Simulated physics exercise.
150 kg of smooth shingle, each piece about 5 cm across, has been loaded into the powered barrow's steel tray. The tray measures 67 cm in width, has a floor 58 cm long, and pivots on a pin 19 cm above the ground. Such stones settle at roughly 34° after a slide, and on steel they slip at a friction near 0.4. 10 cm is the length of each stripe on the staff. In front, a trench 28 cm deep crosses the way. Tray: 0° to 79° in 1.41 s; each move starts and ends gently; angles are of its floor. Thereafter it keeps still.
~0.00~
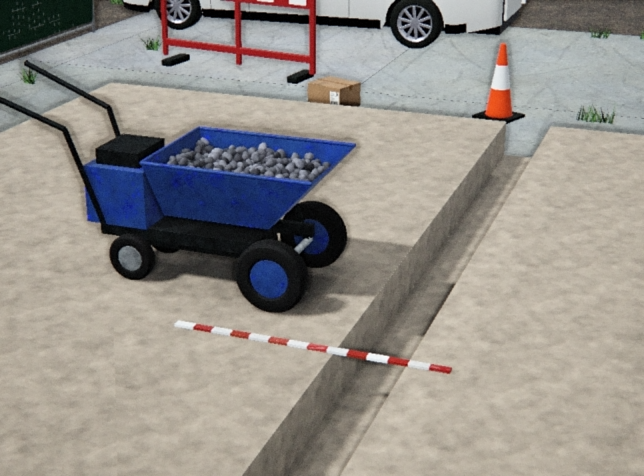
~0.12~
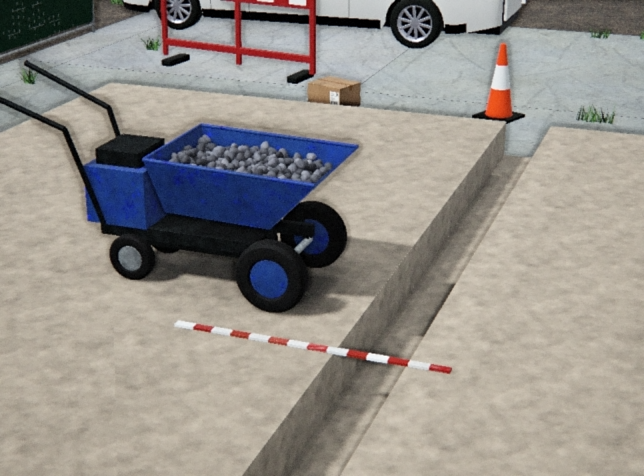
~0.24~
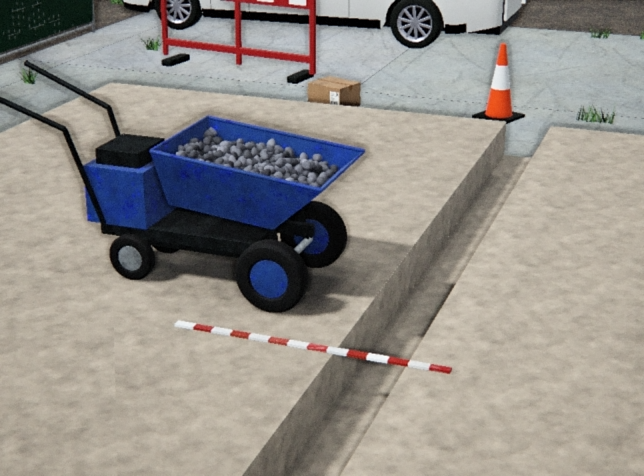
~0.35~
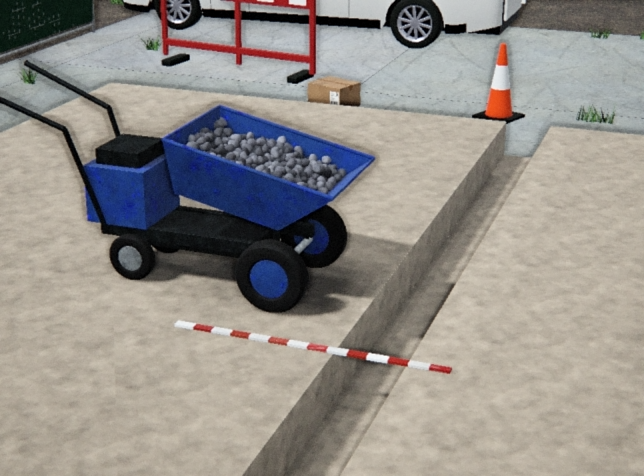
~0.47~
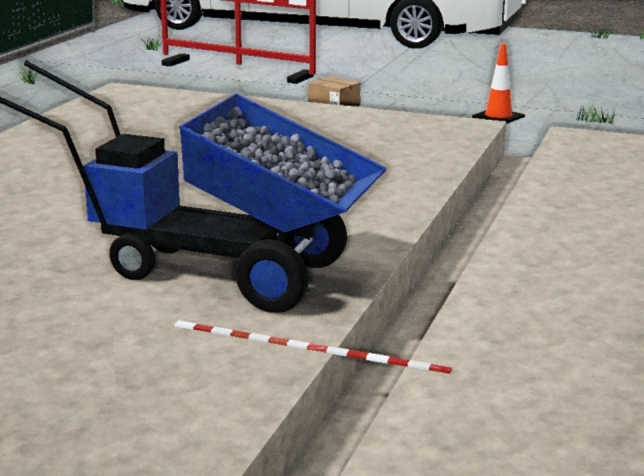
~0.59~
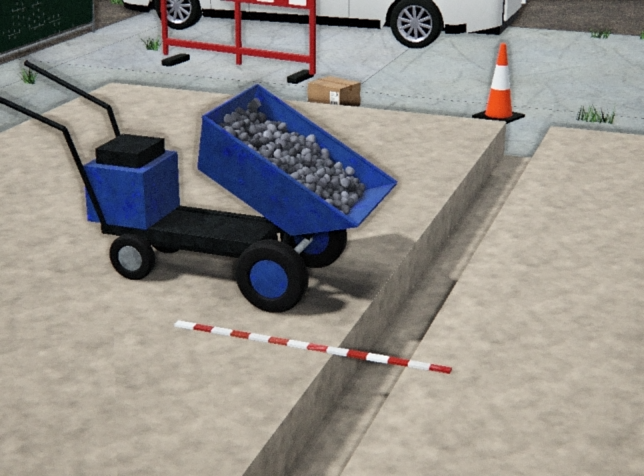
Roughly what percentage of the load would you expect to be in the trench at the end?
I'd expect around 71 per cent.
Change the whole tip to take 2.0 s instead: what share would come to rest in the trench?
With that change, it comes to around 70 per cent.
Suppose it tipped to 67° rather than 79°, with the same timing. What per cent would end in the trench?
In that case some 60 per cent.
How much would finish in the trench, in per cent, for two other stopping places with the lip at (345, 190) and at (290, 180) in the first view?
Roughly 20 percent for the first, and 95 percent for the second.
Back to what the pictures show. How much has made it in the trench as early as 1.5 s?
Around 55 per cent of it, at that instant.
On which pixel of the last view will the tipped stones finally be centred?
The tipped stones centre close to (423, 338).
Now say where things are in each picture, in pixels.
In the first picture, the tray is at 0°, its lip at (312, 184); the top of the load is at (254, 156).
In the second picture, lip at (315, 186), floor tilted 2°, highest stones at (243, 153); the stones move at 0.2 m/s on average.
In the third picture, lip at (322, 191), floor tilted 6°, highest stones at (217, 142); the stones move at 0.4 m/s on average.
In the fourth picture, lip at (333, 199), floor tilted 12°, highest stones at (220, 133); the stones move at 0.6 m/s on average.
In the fifth picture, lip at (346, 211), floor tilted 21°, highest stones at (228, 121); the stones move at 0.7 m/s on average.
In the sixth picture, lip at (358, 226), floor tilted 30°, highest stones at (247, 113); the stones move at 0.8 m/s on average.
After 1.1 s the floor is at 67°; 97 % in the tray, 3 % in the trench; the foremost stones are at (420, 285).
After 1.5 s the floor is at 79°; 18 % in the tray, 55 % in the trench, 27 % past the trench; the foremost stones are at (566, 328).
After 1.9 s the floor is at 79°; 1 % in the tray, 70 % in the trench, 29 % past the trench; the foremost stones are past the picture's edge.
After 3.8 s the floor is at 79°; 0 % in the tray, 71 % in the trench, 29 % past the trench; the foremost stones are past the picture's edge.
